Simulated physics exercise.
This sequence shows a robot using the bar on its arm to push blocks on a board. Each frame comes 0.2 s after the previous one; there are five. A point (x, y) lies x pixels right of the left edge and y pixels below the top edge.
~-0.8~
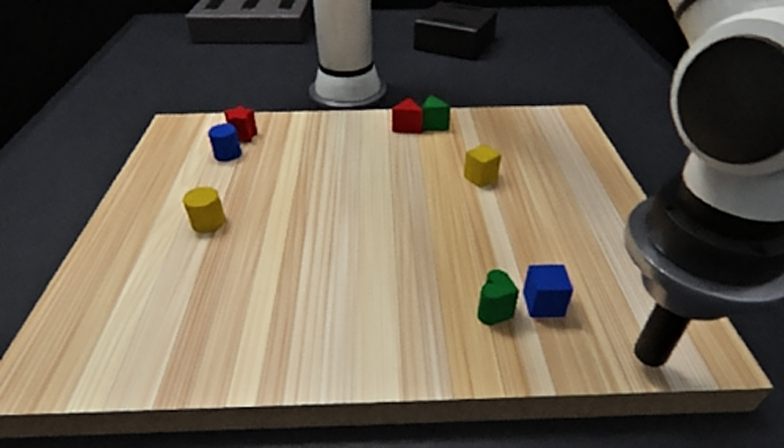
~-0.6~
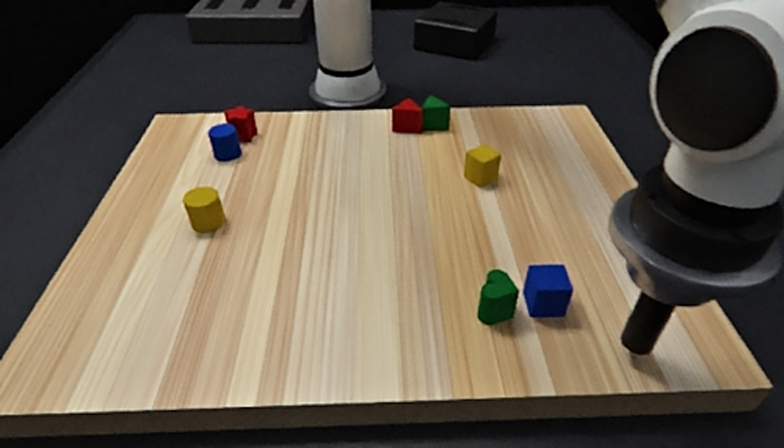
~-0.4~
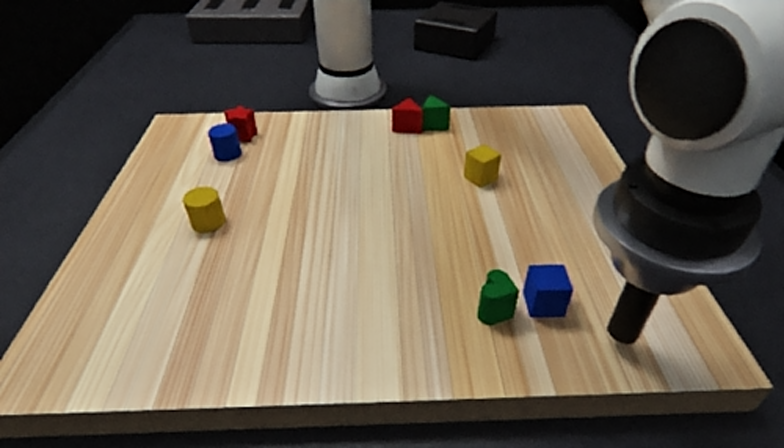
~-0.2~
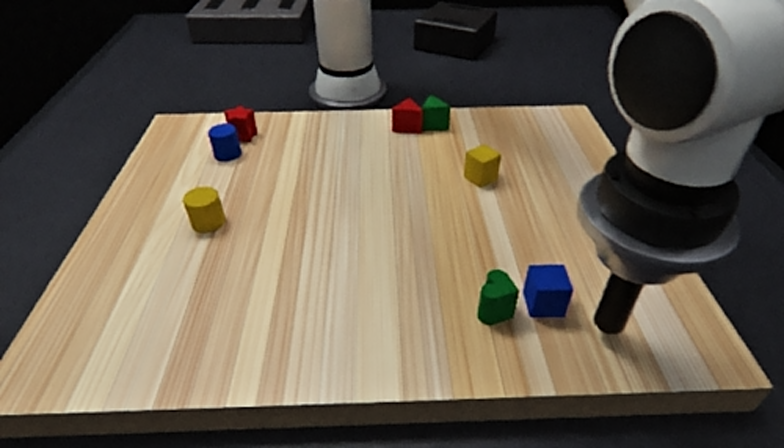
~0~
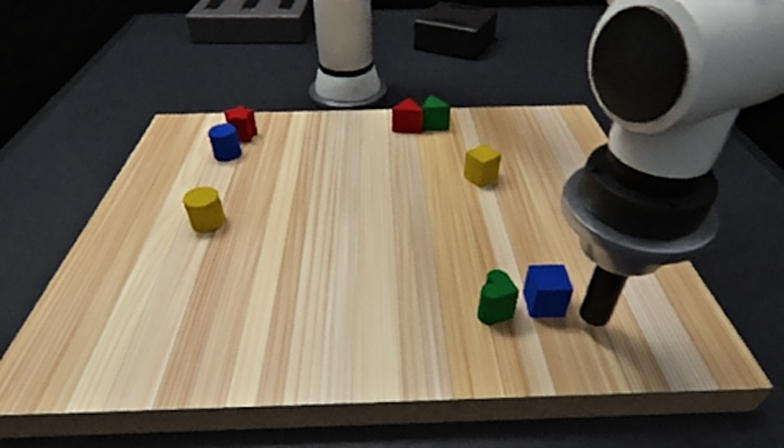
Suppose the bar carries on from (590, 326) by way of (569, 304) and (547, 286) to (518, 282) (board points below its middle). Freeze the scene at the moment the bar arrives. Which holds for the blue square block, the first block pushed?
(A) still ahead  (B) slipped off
(A)
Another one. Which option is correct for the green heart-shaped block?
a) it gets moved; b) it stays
I'll go with a - it gets moved.
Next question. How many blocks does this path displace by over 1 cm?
This push will displace two blocks.
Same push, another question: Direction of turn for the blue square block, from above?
Anticlockwise.
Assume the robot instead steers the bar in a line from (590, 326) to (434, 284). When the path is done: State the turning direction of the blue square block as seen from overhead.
My prediction: CW.
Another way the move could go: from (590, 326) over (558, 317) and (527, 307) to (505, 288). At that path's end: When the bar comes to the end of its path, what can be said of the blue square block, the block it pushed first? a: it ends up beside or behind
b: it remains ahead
Letter b.
The first path, step by step. Halfway along, bar (563, 283); blue square block (534, 269), turned 15° anticlockwise.
At the end, bar (520, 271); green heart-shaped block (484, 289), turned 30° anticlockwise; blue square block (495, 266), turned 50° anticlockwise.
